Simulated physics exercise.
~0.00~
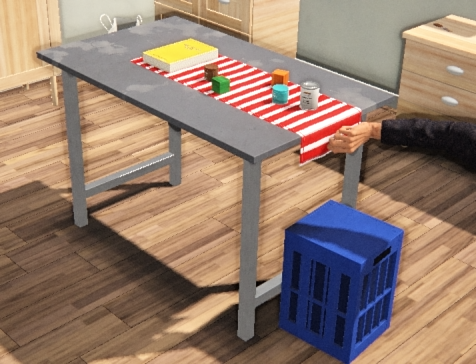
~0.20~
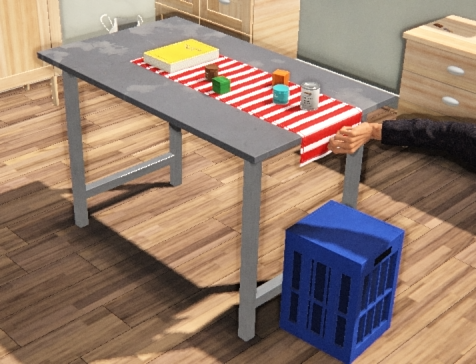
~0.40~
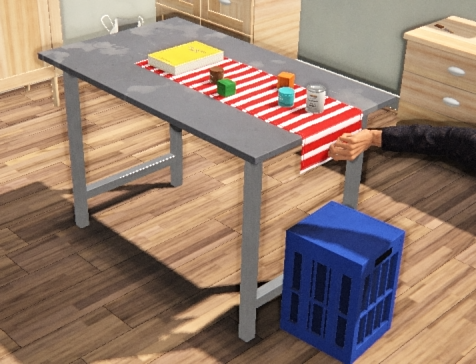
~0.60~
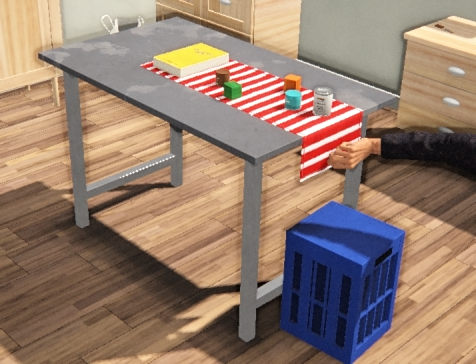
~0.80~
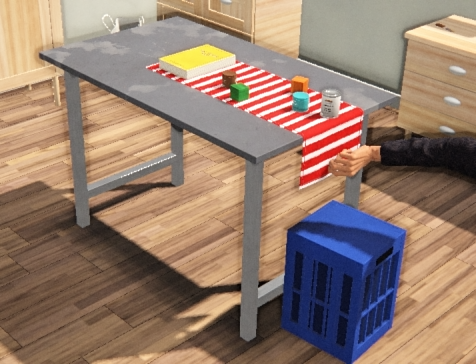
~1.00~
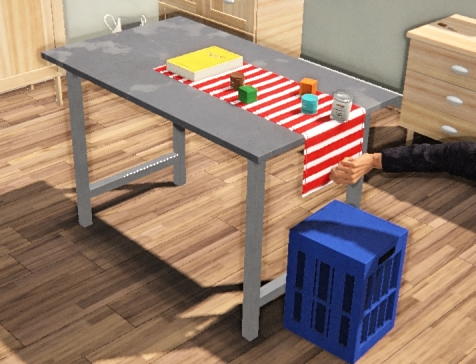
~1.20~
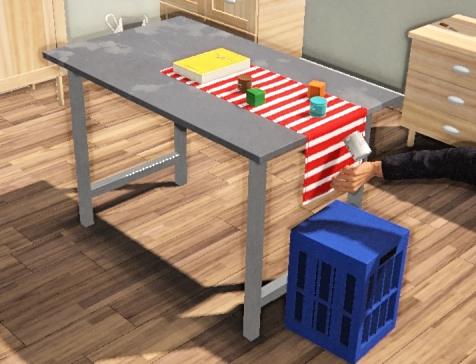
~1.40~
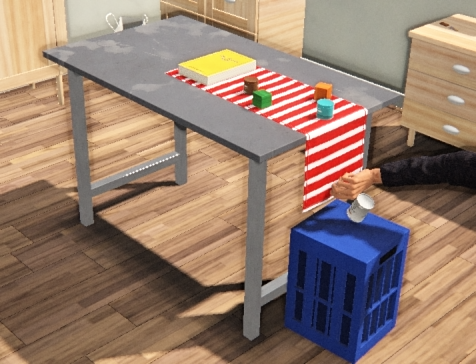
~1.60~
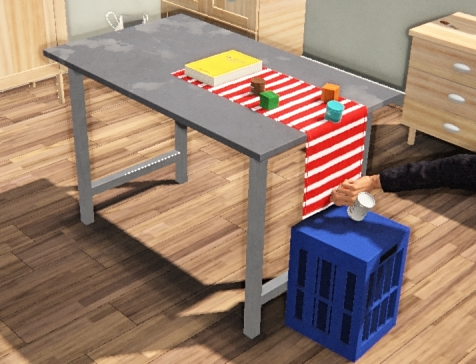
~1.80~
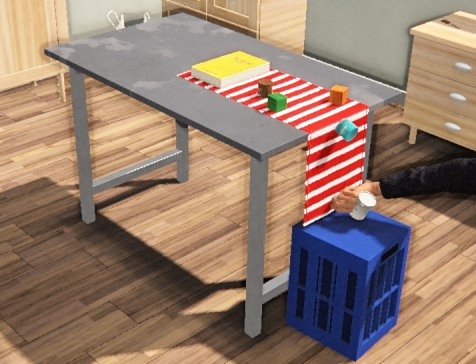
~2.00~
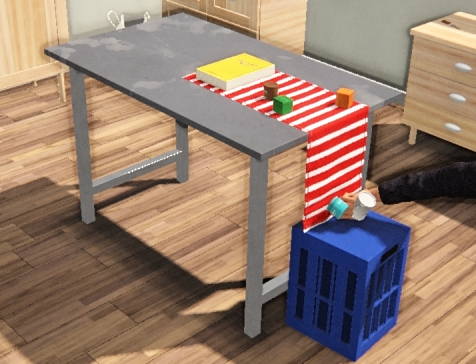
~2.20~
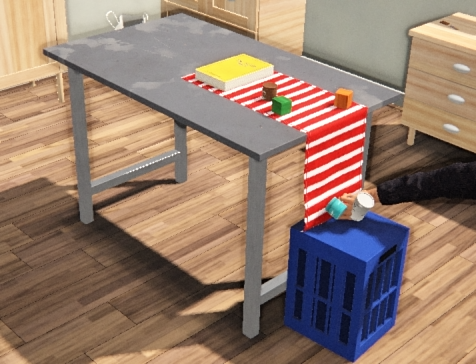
A red and white striped scarf lies across a grey table, drawn slowly over the near right edge by a hand, carrying a white can, a turquoise pot, orange and green cubes and other items. As its hem sinks lower, the load slides right with it. The white can tips over the edge first and drops upside down onto the blue crate below. The turquoise pot follows, tumbling down beside the can. At the end the hem reaches the crate, with the cubes and a yellow book still on the table.
